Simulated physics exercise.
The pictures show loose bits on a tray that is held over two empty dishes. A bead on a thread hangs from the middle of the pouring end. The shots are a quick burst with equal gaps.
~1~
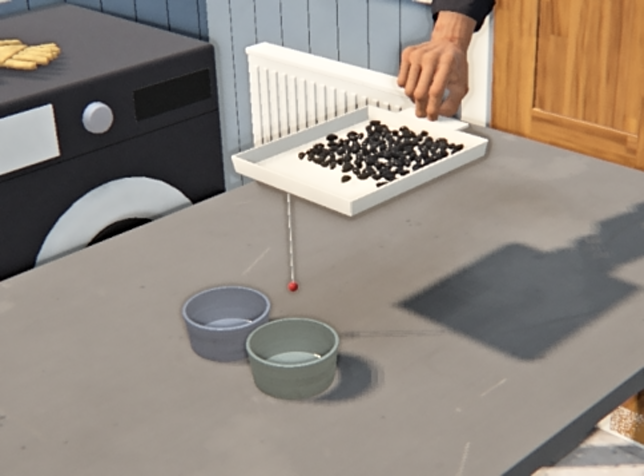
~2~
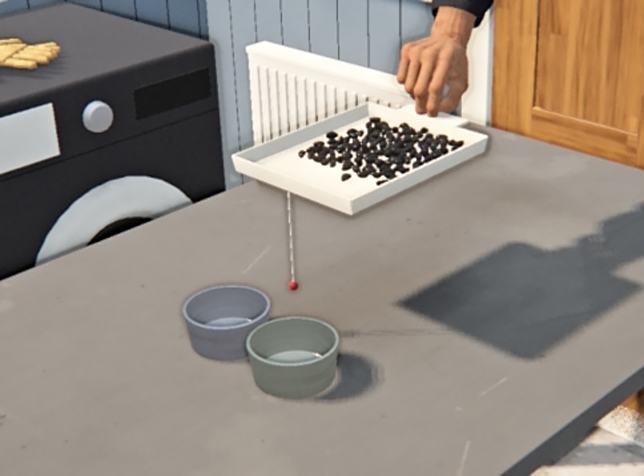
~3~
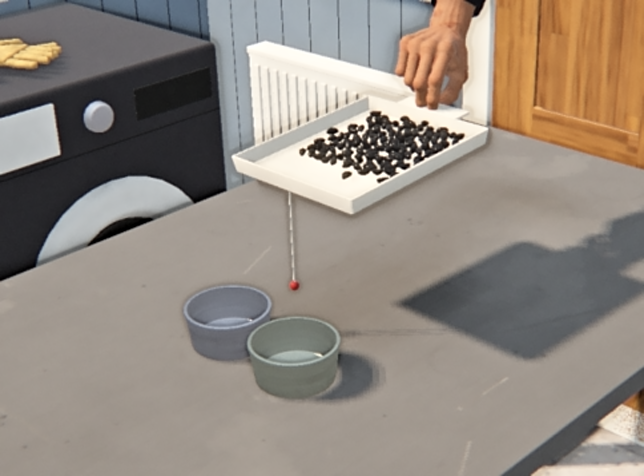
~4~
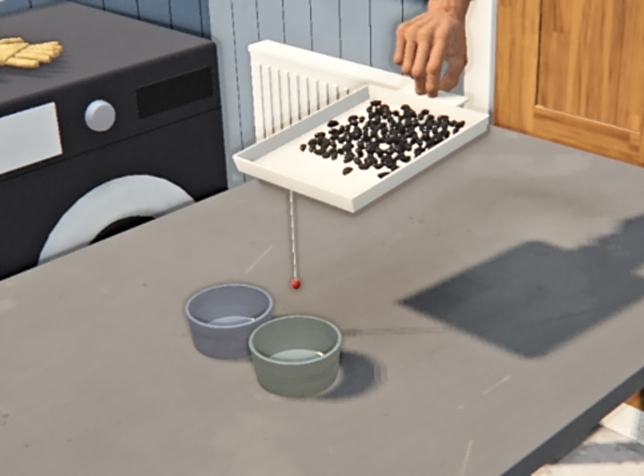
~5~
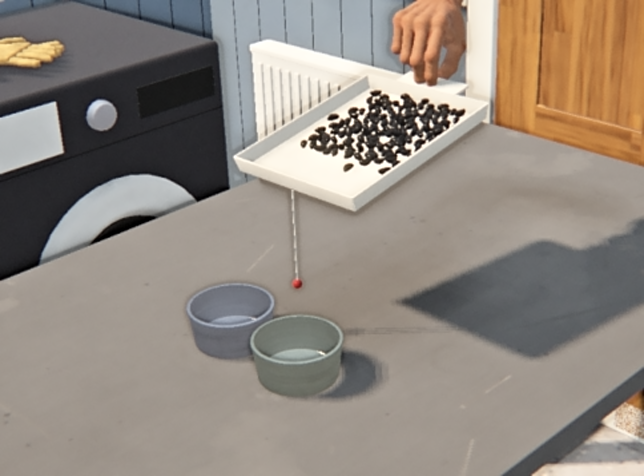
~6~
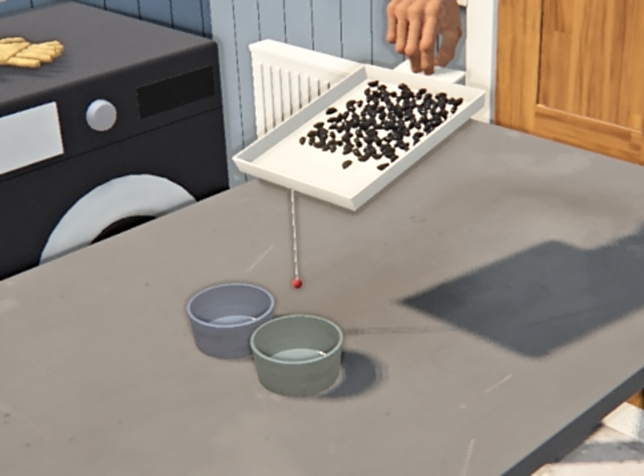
A hand slowly tilts a white tray of black beans above two small dishes.
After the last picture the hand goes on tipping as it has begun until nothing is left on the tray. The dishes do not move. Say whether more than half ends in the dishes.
Caught overall: More than half.
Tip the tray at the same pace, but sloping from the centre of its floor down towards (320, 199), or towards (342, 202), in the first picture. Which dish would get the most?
The first try: The right dish. The second: The dish on the right.
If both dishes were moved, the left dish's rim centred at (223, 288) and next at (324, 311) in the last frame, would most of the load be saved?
One: More than half. Two: The smaller part.
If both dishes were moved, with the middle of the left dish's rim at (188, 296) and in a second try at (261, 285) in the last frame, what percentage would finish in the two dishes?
Near 50 % and 40 %.
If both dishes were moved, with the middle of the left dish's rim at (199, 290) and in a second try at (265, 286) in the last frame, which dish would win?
At the first place the right-hand dish, at the second the dish on the left.
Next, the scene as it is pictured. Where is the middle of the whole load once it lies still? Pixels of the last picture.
Roughly at (243, 336).
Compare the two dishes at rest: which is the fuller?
The winner is the left dish.
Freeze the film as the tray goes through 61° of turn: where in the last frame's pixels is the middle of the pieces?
Roughly at (294, 162).
Soon after the last picture, tray tipped steeply; nearly all on the tray; a stray few outside both; a small part in the air.
A little later, tray tipped past a quarter turn; most on the tray; a small part in the right dish; a small part in the left dish; a small part outside both; a small part in the air.
Later still, tray tipped past a quarter turn; about a quarter in the right dish; about half in the left dish; about a quarter outside both.
At rest, tray tipped past a quarter turn; about a quarter in the right dish; about half in the left dish; about a quarter outside both.
